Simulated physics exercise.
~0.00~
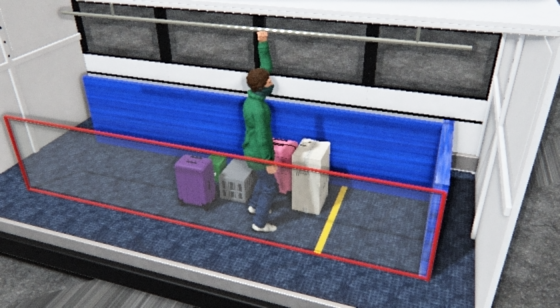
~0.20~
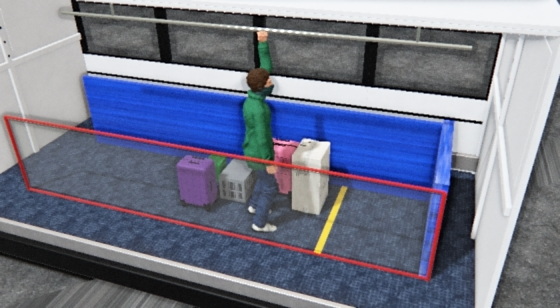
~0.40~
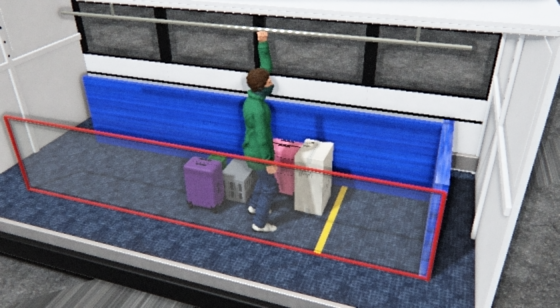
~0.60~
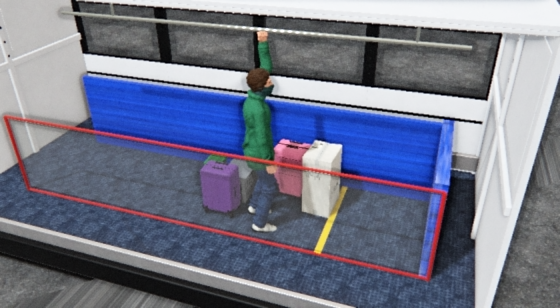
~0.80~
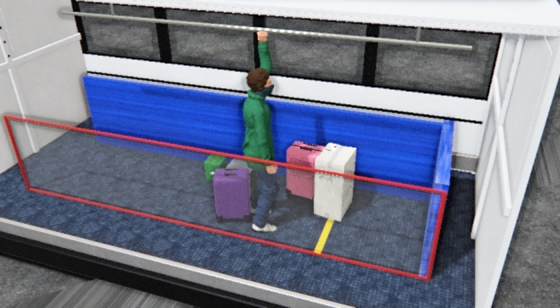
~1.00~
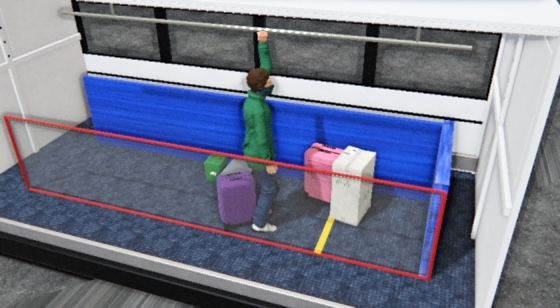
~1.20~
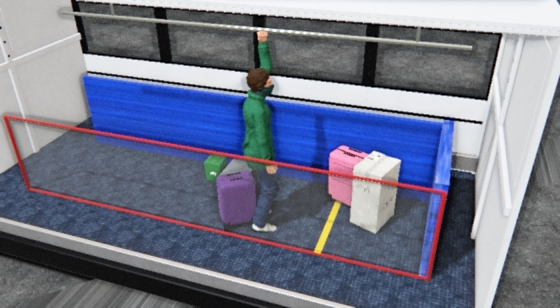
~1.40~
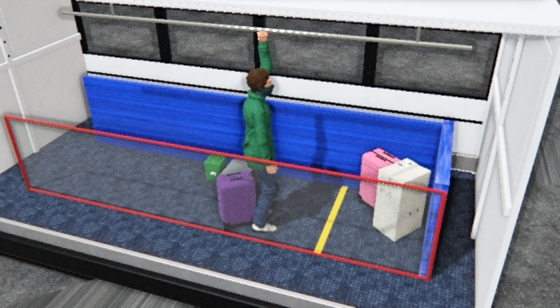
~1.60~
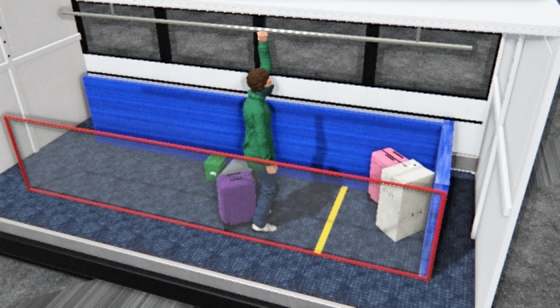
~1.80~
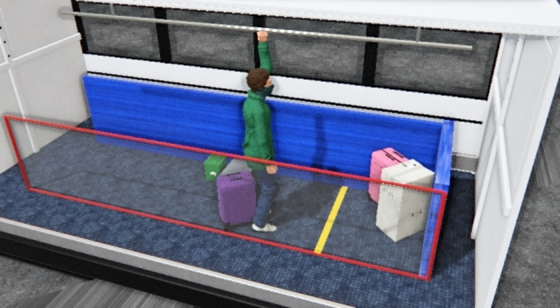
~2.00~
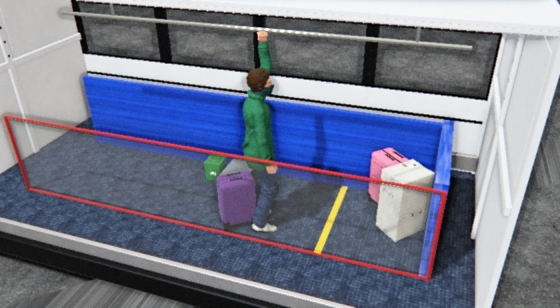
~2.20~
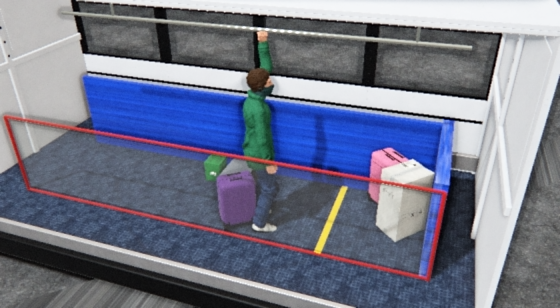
Traveller in green standing still as wheeled cases roll right, pink and white ones crossing the yellow line, purple stopping short.
